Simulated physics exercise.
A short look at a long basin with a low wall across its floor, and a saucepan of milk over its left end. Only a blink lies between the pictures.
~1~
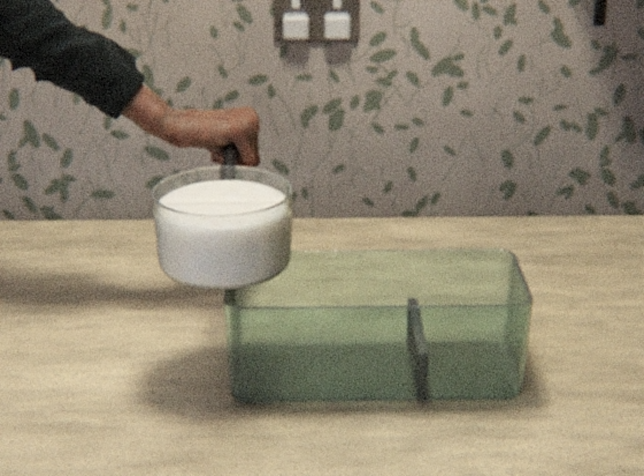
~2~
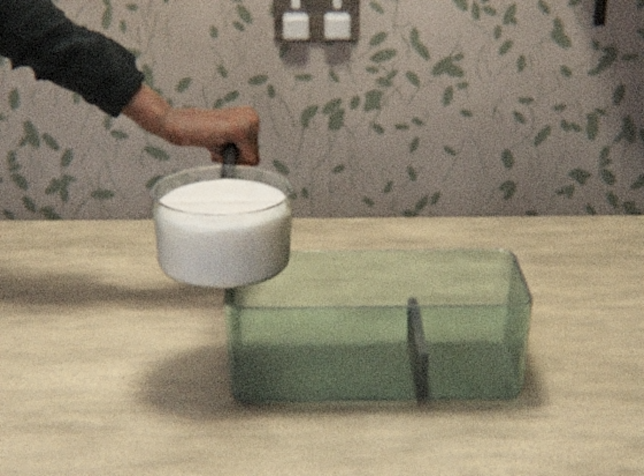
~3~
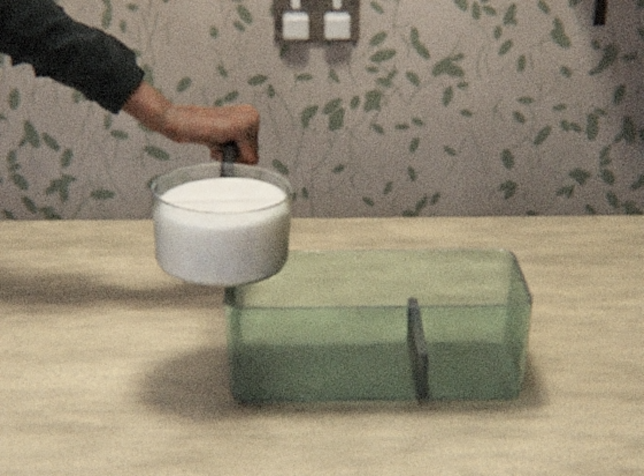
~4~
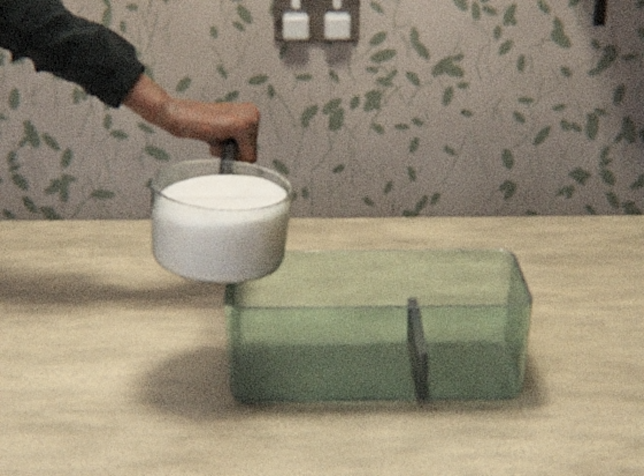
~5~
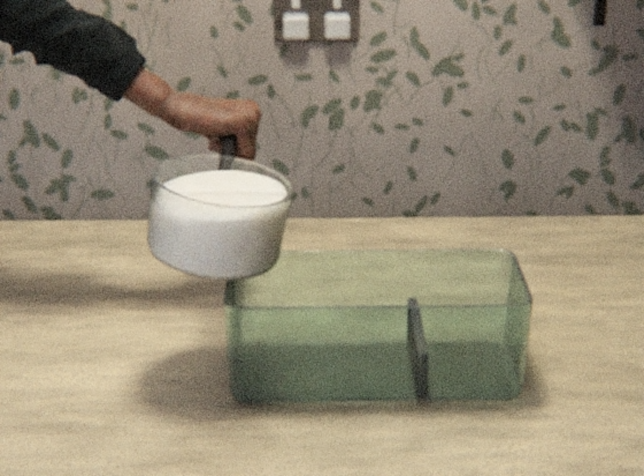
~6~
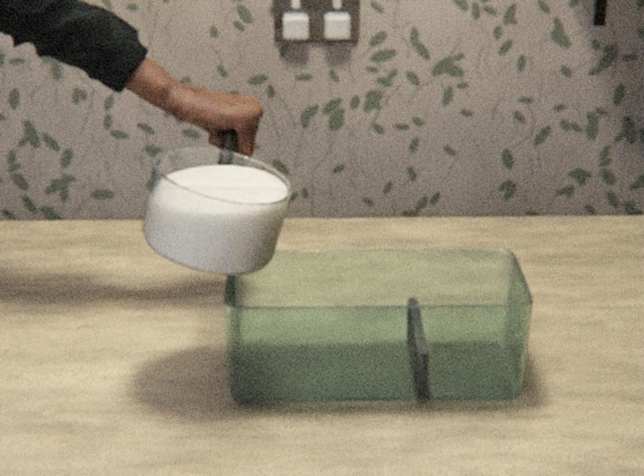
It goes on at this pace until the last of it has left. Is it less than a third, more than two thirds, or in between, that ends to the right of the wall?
It comes to less than a third.
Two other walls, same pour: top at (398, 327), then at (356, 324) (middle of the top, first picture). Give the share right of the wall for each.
About 30 and 90 per cent.
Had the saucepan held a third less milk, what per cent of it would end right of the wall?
Some 0 per cent.
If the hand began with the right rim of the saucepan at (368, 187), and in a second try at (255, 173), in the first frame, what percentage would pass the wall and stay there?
About 75 and 5 per cent.
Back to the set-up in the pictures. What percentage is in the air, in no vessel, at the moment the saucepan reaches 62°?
About 25 per cent.
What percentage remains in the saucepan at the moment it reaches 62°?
About 65 per cent.
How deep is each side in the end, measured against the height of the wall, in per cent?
The left part 70 per cent, the right part 10.
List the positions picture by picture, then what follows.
The first frame shows tilt 0°; pouring edge (291, 191); surface from (157, 202) to (289, 201); the long basin's rim runs from (228, 280) to (523, 277); the wall's top is at (418, 326).
The second frame shows tilt 1°; pouring edge (291, 191); surface from (157, 202) to (288, 200).
The third frame shows tilt 2°; pouring edge (291, 191); surface from (157, 200) to (288, 198).
The fourth frame shows tilt 5°; pouring edge (291, 191); surface from (156, 198) to (289, 195).
The fifth frame shows tilt 9°; pouring edge (291, 192); surface from (155, 192) to (288, 192).
The sixth frame shows tilt 14°; pouring edge (290, 192); surface from (153, 185) to (289, 188).
A moment on, the saucepan is tipped part way and 63 per cent is still to pour, 13 is left of the wall and 0 right of it.
Next, the saucepan is tipped on its side and 16 per cent is still to pour, 69 is left of the wall and 2 right of it.
Then the saucepan is tipped right over and 1 per cent is still to pour, 93 is left of the wall and 3 right of it.
Later the saucepan is tipped right over and 0 per cent is still to pour, 95 is left of the wall and 4 right of it.
At rest 94 per cent lies left of the wall, 5 right of it and 1 outside.
